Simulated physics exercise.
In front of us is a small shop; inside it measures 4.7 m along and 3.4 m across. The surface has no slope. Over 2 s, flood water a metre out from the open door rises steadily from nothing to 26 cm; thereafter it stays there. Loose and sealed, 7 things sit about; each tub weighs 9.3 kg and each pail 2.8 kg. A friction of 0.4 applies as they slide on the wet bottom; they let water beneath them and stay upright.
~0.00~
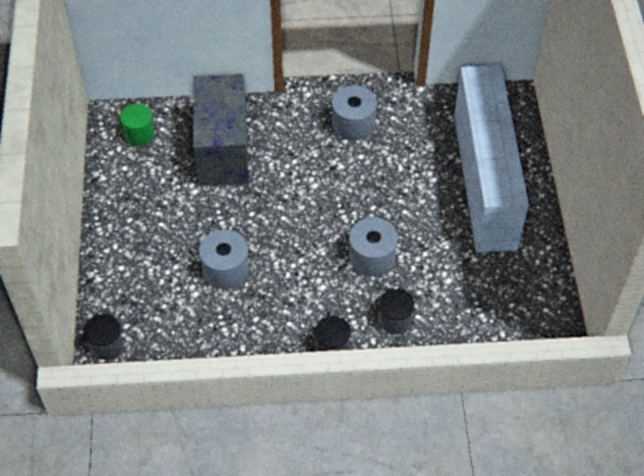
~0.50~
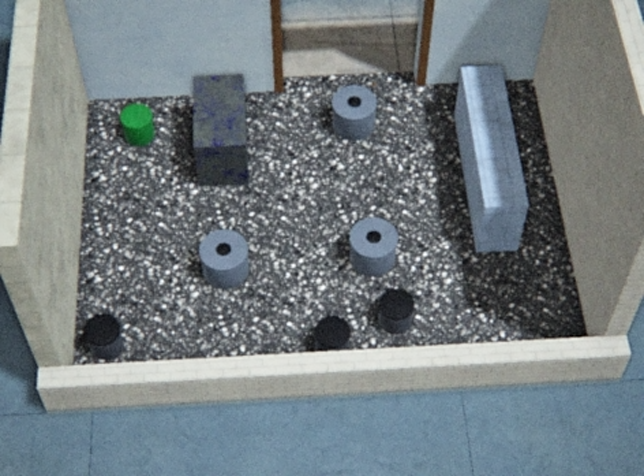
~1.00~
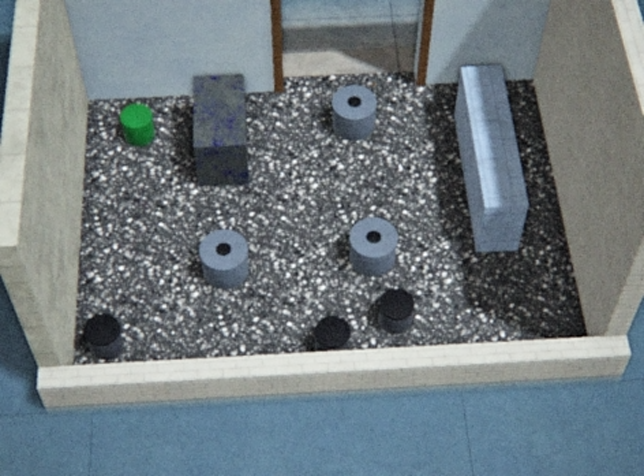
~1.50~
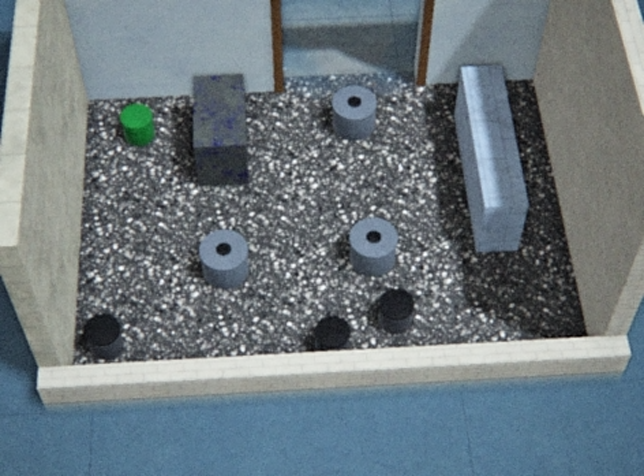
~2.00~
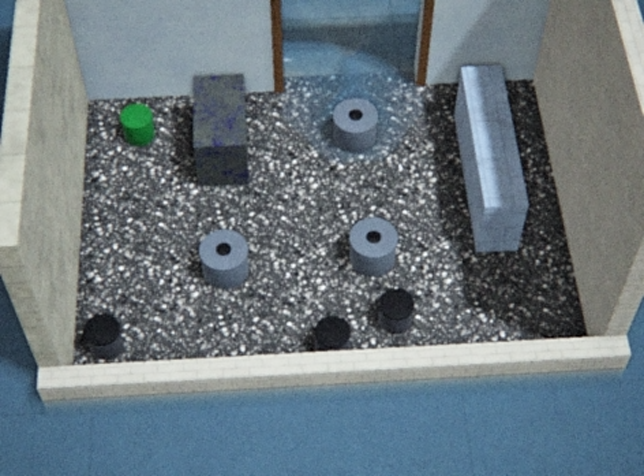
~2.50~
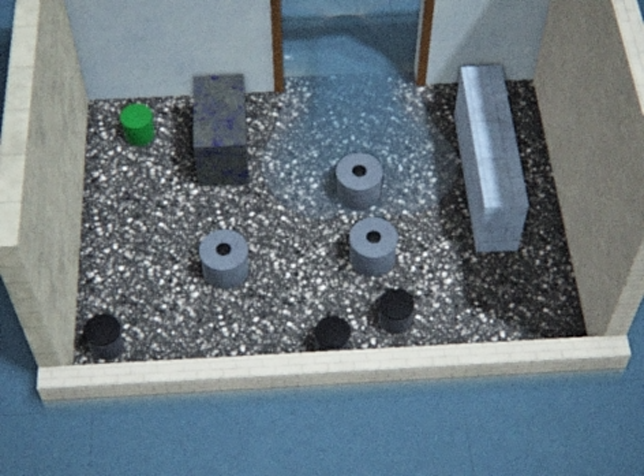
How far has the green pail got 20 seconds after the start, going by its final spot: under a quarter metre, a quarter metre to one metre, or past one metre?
It will likely make a small trip.
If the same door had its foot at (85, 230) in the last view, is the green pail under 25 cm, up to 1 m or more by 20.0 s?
Under that change the green pail is pushed a bit.
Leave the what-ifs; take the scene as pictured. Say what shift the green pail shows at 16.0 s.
About 60 cm out of place.
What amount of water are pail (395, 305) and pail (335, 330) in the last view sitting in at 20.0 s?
Depth approx. 25 cm / 26 cm.
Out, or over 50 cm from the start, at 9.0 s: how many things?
I get 7.
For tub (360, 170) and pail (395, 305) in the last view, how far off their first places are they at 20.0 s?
One is off by 200 cm, the other by 300 cm, in the order asked.
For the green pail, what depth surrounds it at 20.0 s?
I'd say around 25 cm.
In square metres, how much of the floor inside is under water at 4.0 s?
Roughly 10.0 m2 of it is wet.
After 4.0 s the green pail is near (136, 116), 0.0 m from its start, aground; 1 afloat.
After 9.0 s the green pail is near (187, 82), 0.6 m from its start, afloat; 7 afloat.
After 16.0 s the green pail is near (187, 77), 0.6 m from its start, afloat; 7 afloat.
After 20.0 s the green pail is near (186, 74), 0.6 m from its start, afloat; 7 afloat.
